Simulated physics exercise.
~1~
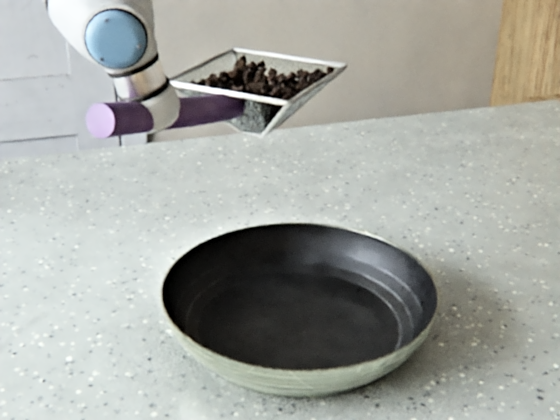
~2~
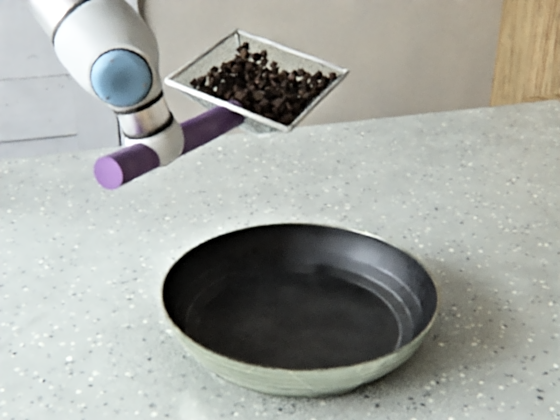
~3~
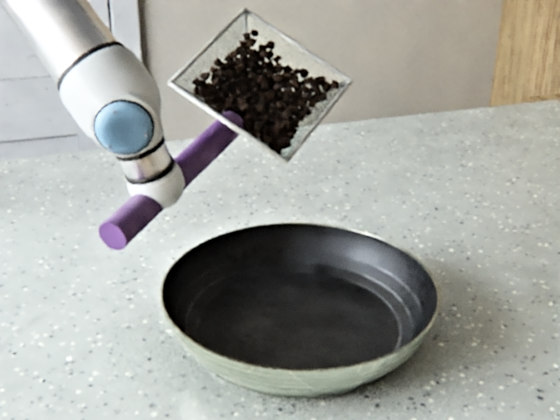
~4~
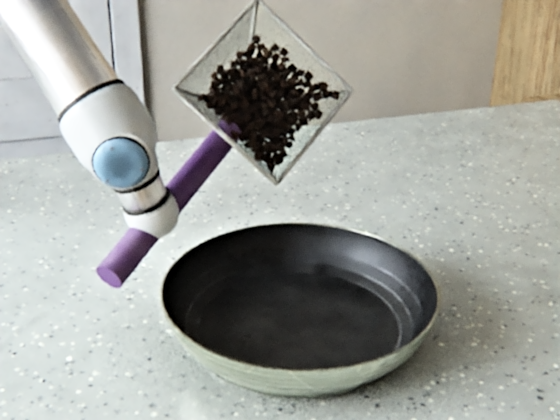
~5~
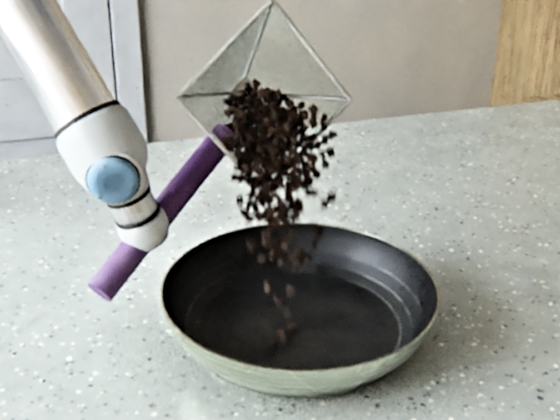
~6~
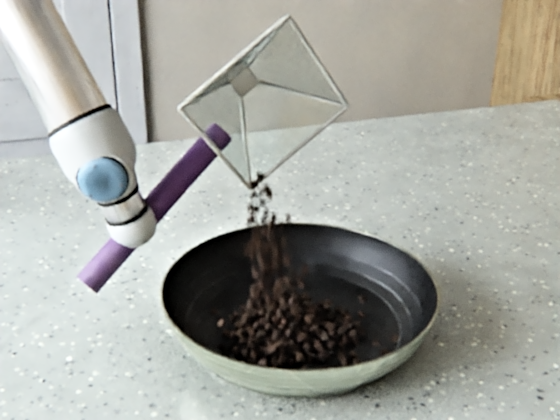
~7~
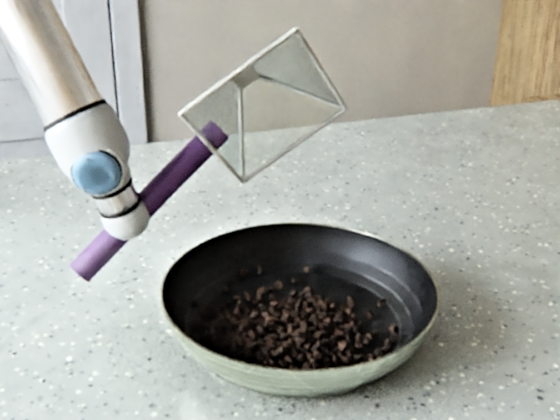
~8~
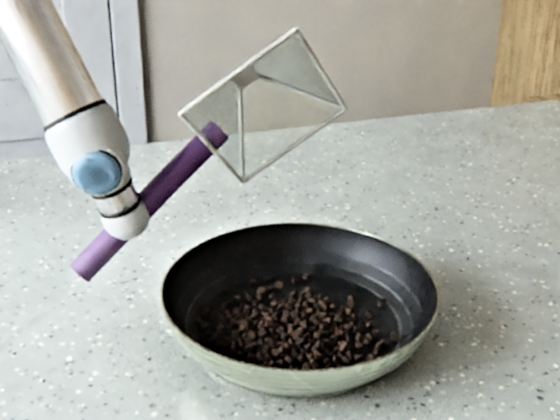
Robot arm tilting a clear flared scoop by its purple handle, pouring dark crumbs into a black pan until the scoop is empty.
